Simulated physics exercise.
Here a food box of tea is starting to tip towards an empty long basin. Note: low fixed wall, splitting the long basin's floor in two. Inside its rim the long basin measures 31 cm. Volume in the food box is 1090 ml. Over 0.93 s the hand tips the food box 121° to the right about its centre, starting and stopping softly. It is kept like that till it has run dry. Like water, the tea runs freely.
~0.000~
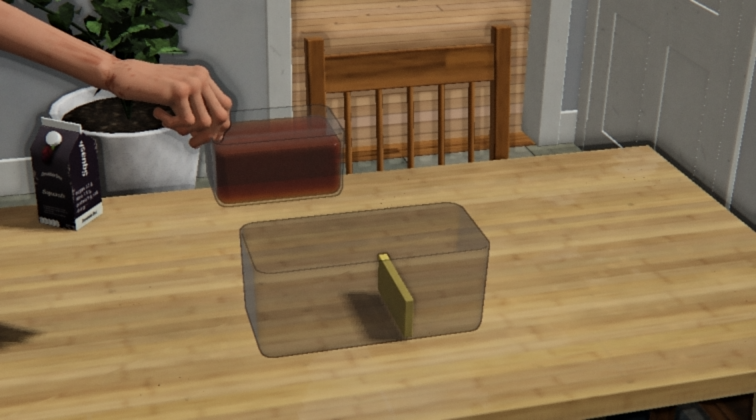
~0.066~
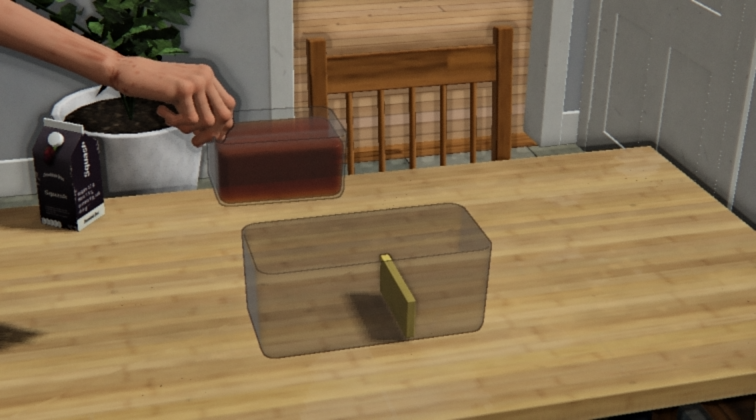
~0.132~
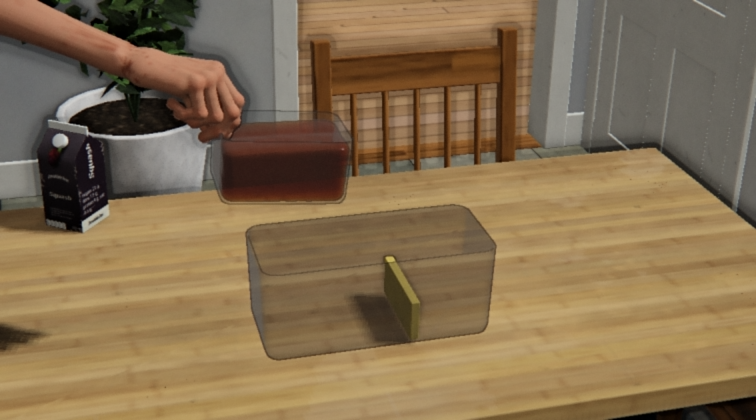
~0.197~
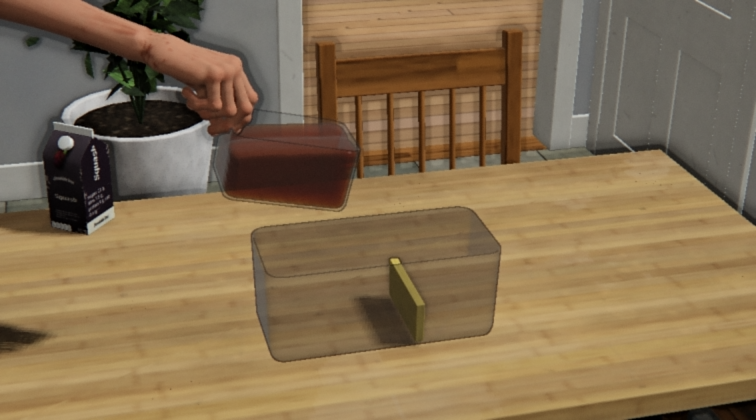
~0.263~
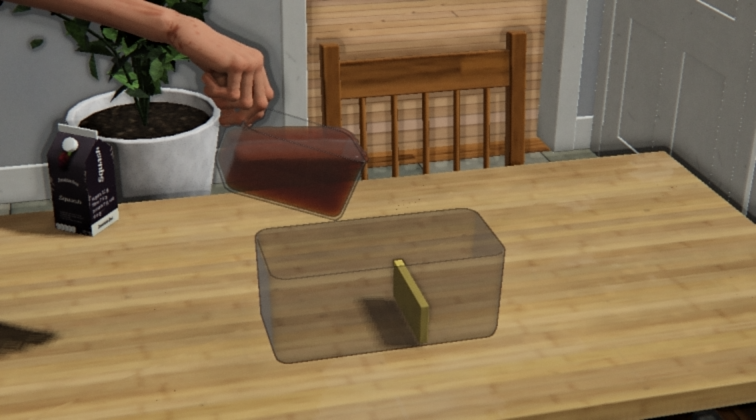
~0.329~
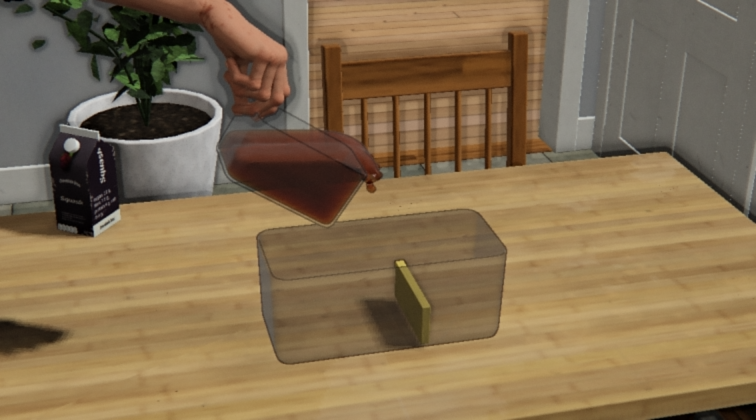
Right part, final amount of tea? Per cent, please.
29 per cent.
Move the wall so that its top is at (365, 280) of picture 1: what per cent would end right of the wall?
Roughly 60 %.
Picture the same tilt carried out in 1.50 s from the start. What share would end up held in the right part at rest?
In that case, some 45 percent.
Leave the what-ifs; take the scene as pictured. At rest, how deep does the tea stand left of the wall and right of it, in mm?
Final reading - left some 26 mm, right some 24 mm.
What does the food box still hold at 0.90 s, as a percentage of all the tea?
I'd say some 2 per cent remains.
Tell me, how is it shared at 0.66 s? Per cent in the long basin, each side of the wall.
Left side near 24, right side near 28.
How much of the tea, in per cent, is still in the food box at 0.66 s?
Close to 16 percent of the liquid remains at that time.
After 0.66 s the tilt is 97° and 17 per cent is still to pour, 24 is left of the wall and 28 right of it.
After 0.90 s the tilt is 121° and 2 per cent is still to pour, 56 is left of the wall and 29 right of it.
After 1.15 s the tilt is 121° and 0 per cent is still to pour, 62 is left of the wall and 29 right of it.
After 1.43 s the tilt is 121° and 0 per cent is still to pour, 62 is left of the wall and 29 right of it.
In the end 62 per cent lies left of the wall, 29 right of it and 9 outside.
